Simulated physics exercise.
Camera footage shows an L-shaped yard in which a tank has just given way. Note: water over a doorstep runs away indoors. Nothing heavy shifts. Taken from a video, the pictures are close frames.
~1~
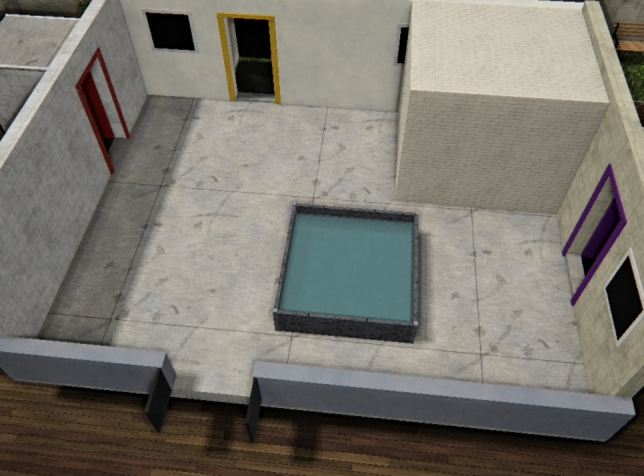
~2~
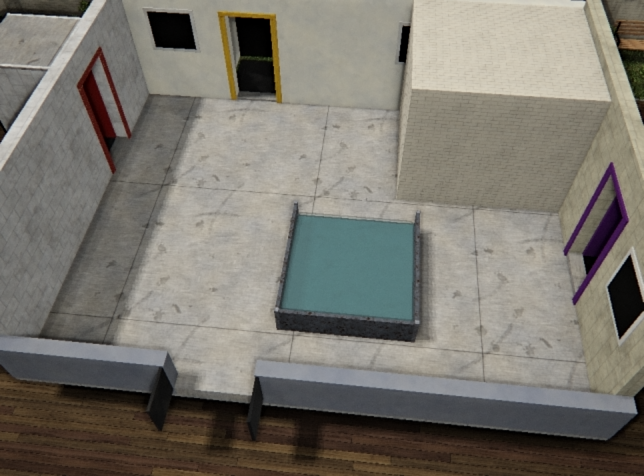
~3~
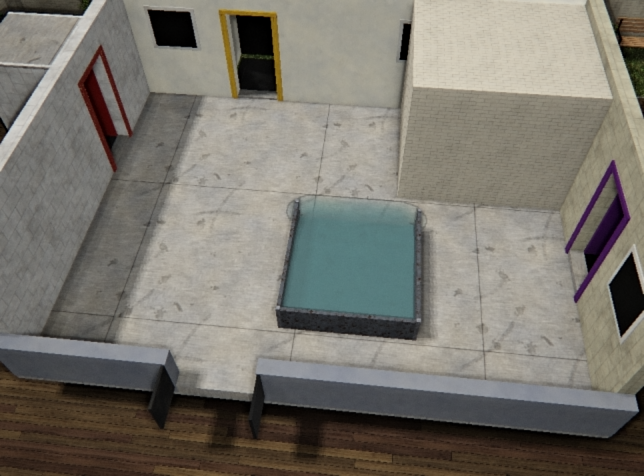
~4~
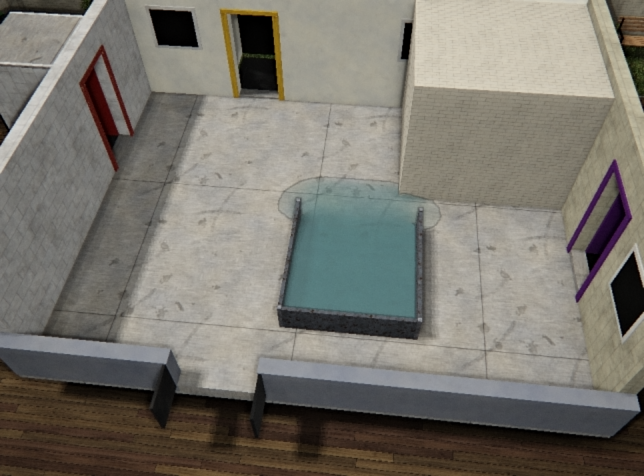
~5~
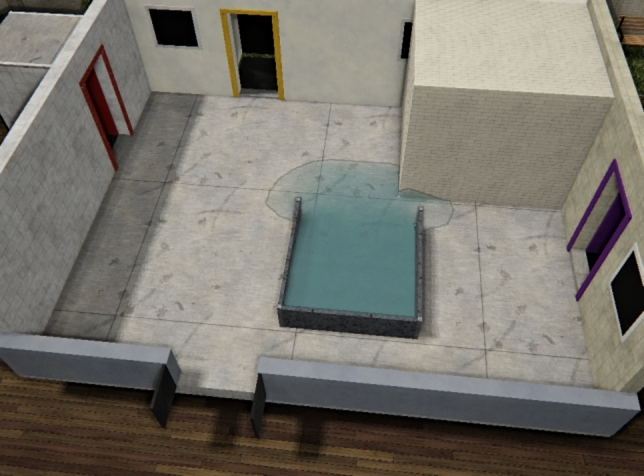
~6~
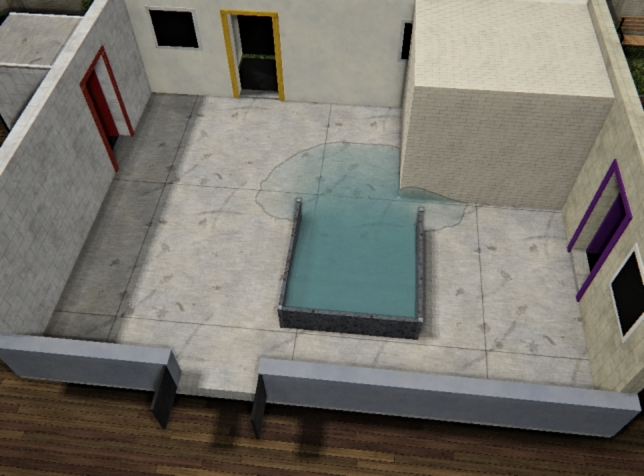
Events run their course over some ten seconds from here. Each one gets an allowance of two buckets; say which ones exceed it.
In the end the red door will count as flooded; the yellow door will count as flooded; the purple door will not count as flooded.
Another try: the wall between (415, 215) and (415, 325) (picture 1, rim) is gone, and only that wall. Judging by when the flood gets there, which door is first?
I'd say the purple-painted one.
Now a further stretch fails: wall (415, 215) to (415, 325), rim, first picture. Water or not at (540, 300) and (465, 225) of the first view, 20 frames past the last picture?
Point one reached; point two reached.
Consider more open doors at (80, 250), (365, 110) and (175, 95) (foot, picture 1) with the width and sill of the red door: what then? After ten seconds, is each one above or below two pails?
Result per door, in the listed order - below the line, above the line, above the line.
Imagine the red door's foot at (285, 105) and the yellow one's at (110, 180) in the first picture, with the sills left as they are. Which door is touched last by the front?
That would be the yellow door.
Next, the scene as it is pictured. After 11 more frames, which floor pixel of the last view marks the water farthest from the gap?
I'd put it around (246, 100).
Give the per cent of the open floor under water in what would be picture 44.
Around 65 percent.
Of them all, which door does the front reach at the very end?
Answer: The red one.
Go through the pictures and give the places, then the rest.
In the first frame, the water tank at (350, 262) is whole and still.
In the second frame, the front is at a hidden place, out from the gap on the water tank's far side.
In the third frame, the front is at (293, 207), out from the gap on the water tank's far side.
In the fourth frame, the front is at (291, 192), out from the gap on the water tank's far side.
In the fifth frame, the front is at (301, 169), out from the gap on the water tank's far side.
In the sixth frame, water pours out on the water tank's far side and has run to (326, 147).
A moment on, water covers 25 % of the floor; the red door not reached, the yellow door not reached, the purple door not reached.
Next, water covers 30 % of the floor; the red door not reached, the yellow door wet at the sill, nothing in, the purple door not reached.
Then, water covers 40 % of the floor; the red door not reached, the yellow door over two buckets in, the purple door wet at the sill, nothing in.
Later, water covers 65 % of the floor; the red door over two buckets in, the yellow door over two buckets in, the purple door wet at the sill, nothing in.
In the end, water covers 95 % of the floor; the red door over two buckets in, the yellow door over two buckets in, the purple door wet at the sill, nothing in.
